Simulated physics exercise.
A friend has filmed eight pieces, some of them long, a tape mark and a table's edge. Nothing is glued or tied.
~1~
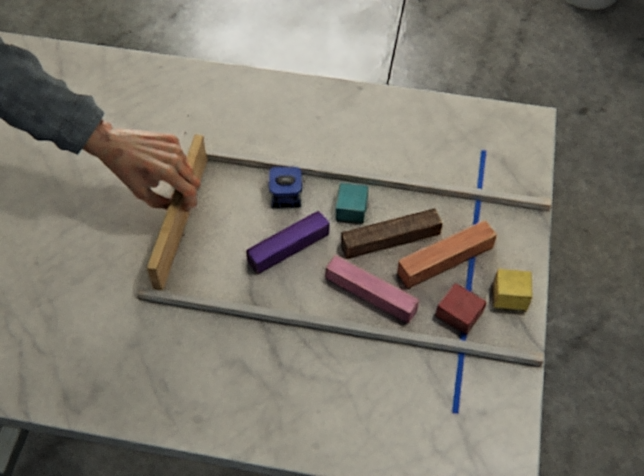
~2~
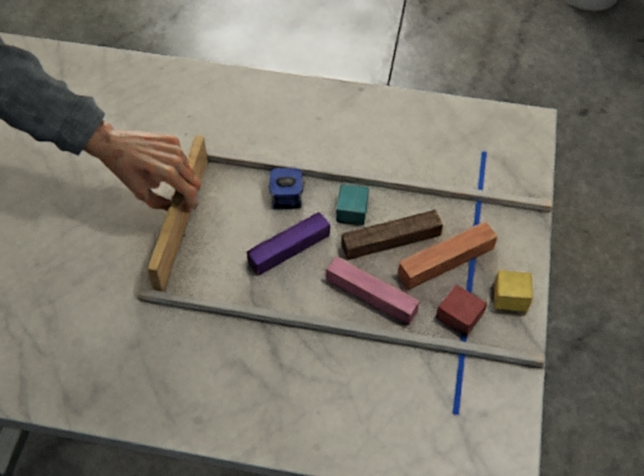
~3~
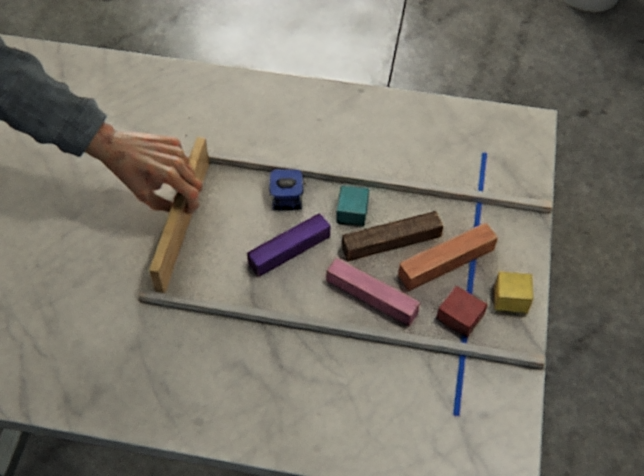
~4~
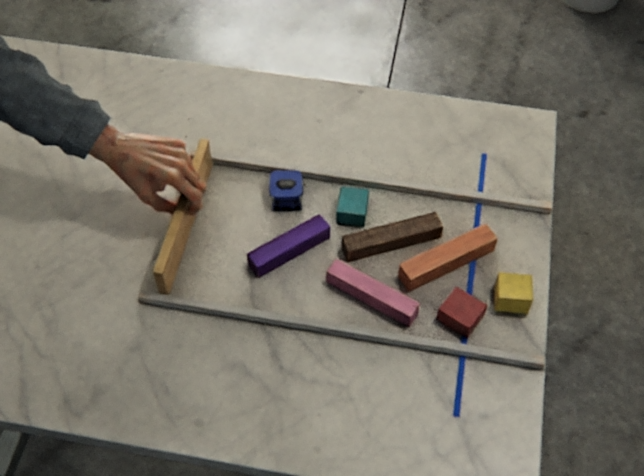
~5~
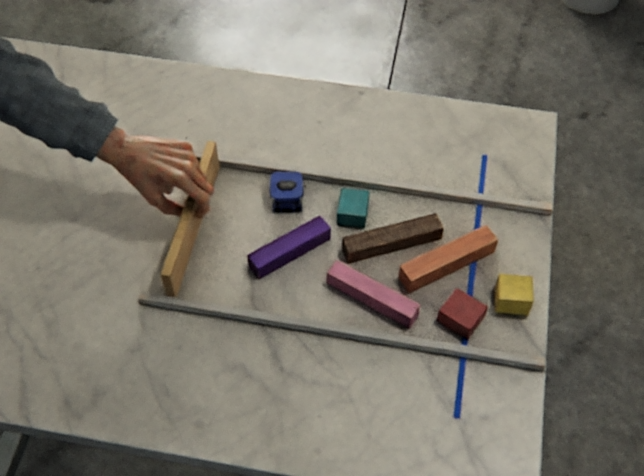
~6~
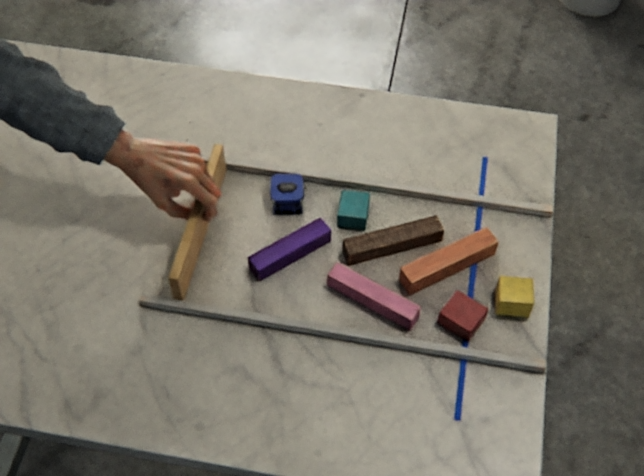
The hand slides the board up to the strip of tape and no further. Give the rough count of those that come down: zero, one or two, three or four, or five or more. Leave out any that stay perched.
As it turns out, the number that fall off is one or two.
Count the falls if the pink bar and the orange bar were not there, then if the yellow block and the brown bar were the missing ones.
0 in the first case, 0 in the second.
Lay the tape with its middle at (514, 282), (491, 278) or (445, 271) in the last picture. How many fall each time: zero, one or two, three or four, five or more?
In that order: Five or more; 3 or 4; none at all.
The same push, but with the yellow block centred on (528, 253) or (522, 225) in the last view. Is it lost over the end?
The yellow block tumbles off; is lost.
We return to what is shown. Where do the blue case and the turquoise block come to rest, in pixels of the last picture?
About (495, 225), and the other about (525, 228).
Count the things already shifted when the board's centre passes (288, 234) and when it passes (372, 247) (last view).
At the one place 2, at the other 7.
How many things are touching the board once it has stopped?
The number is 2.
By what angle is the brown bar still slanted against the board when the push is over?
Some 45 degrees.
Soon after, none off yet; yellow block at rest near (514, 297); red block at rest near (463, 315); orange bar at rest near (449, 261).
After that, none off yet; yellow block at rest near (514, 297); red block moving near (466, 314); orange bar at rest near (449, 261).
And then, none off yet; yellow block displaced about its own width near (537, 281); red block displaced about its own width near (509, 303); orange bar displaced about its own width near (511, 265).
In the end, the number that fall off is one or two; gone, yellow block.
